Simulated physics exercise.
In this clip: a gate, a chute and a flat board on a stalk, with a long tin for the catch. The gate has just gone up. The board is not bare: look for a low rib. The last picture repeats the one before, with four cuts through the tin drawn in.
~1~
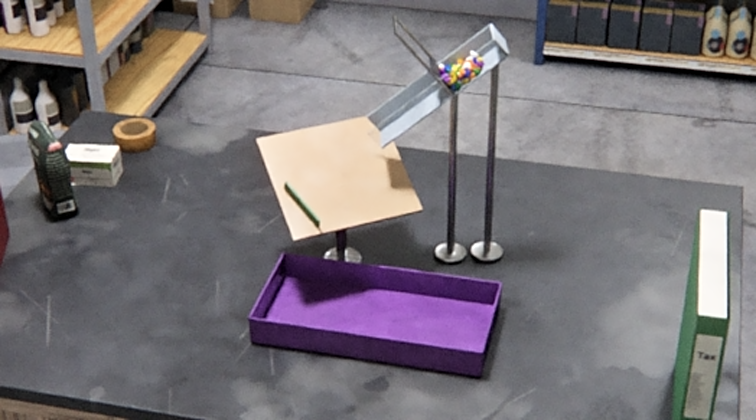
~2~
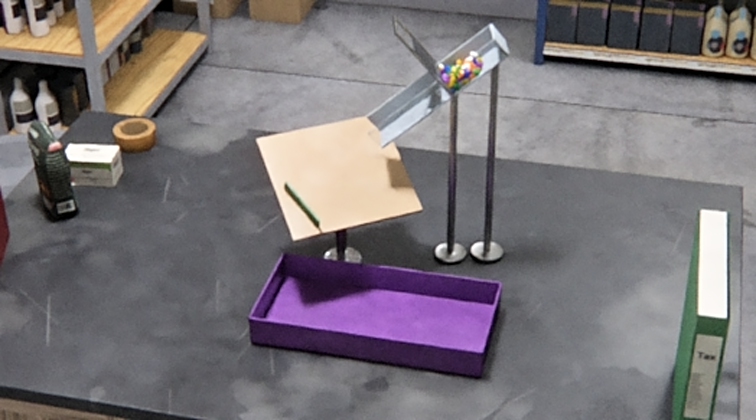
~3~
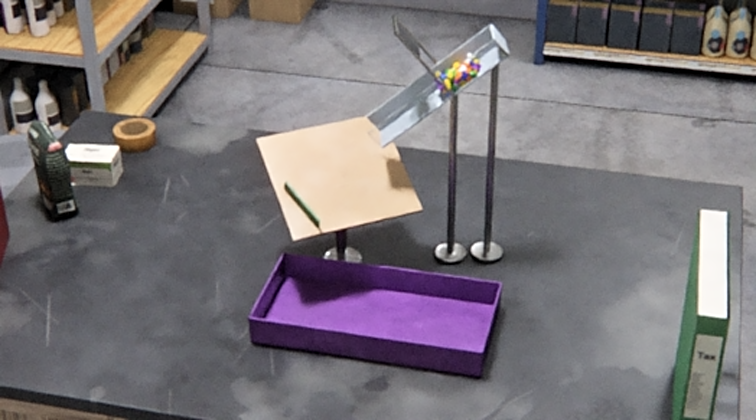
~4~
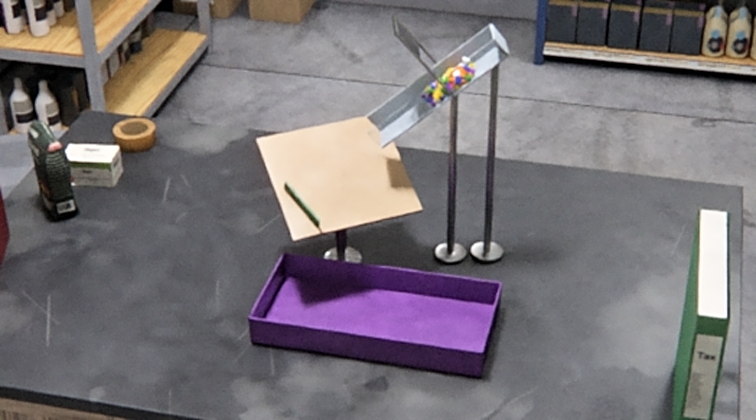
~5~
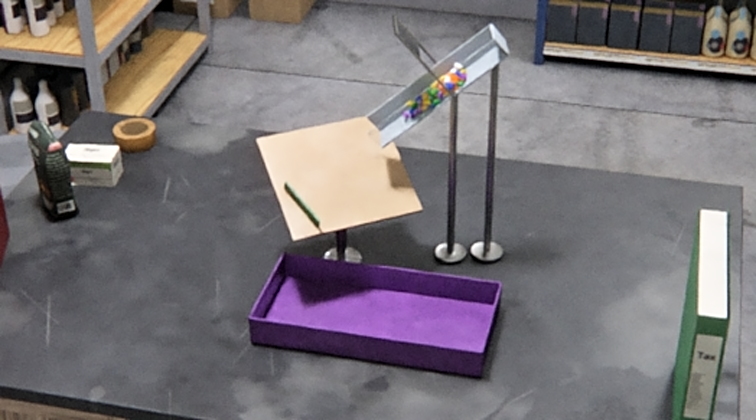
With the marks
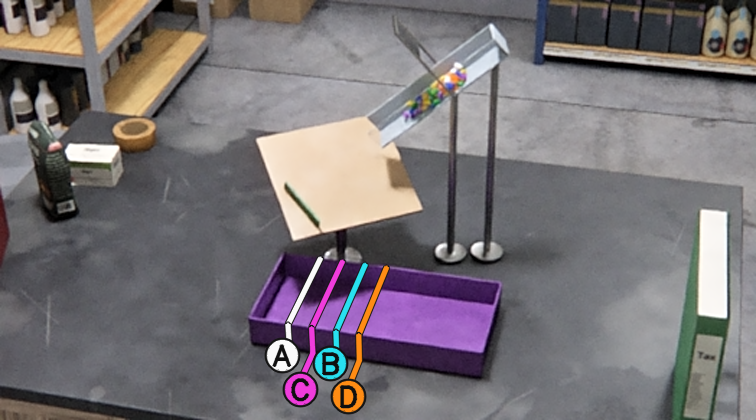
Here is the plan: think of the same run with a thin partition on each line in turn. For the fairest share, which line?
Go for B.
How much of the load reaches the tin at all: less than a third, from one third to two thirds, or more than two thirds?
About that: More than two thirds.
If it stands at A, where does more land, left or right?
More lands on the right.
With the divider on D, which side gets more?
More lands on the left.
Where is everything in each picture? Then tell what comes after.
Load behind the gate at (462, 72), jelly beans; lip of the chute at (381, 140), sloping fairly steeply, in the first picture.
Middle of the board at (339, 174), tilted gently; middle of its low edge at (359, 224); of its high edge at (320, 126), in the second picture.
Front corners of the tin at (249, 318) and (482, 352), empty; front of the load at (441, 86), in the third picture.
Middle of the load at (451, 80); its front at (424, 97), about a third of the way to the lip; rib from (286, 181) to (320, 221), in the fourth picture.
Middle of the load at (437, 92); its front at (406, 115), about two thirds of the way to the lip, in the fifth picture.
On the marked copy, line A crosses the front rim at (288, 323); line B crosses the front rim at (336, 330); line C crosses the front rim at (311, 327); line D crosses the front rim at (359, 334).
For line A, of what is caught, none on the left of the divider, all on the right.
For line B, of what is caught, about two thirds on the left of the divider, about a third on the right.
For line C, of what is caught, none on the left of the divider, all on the right.
For line D, of what is caught, nearly all on the left of the divider, a small part on the right.
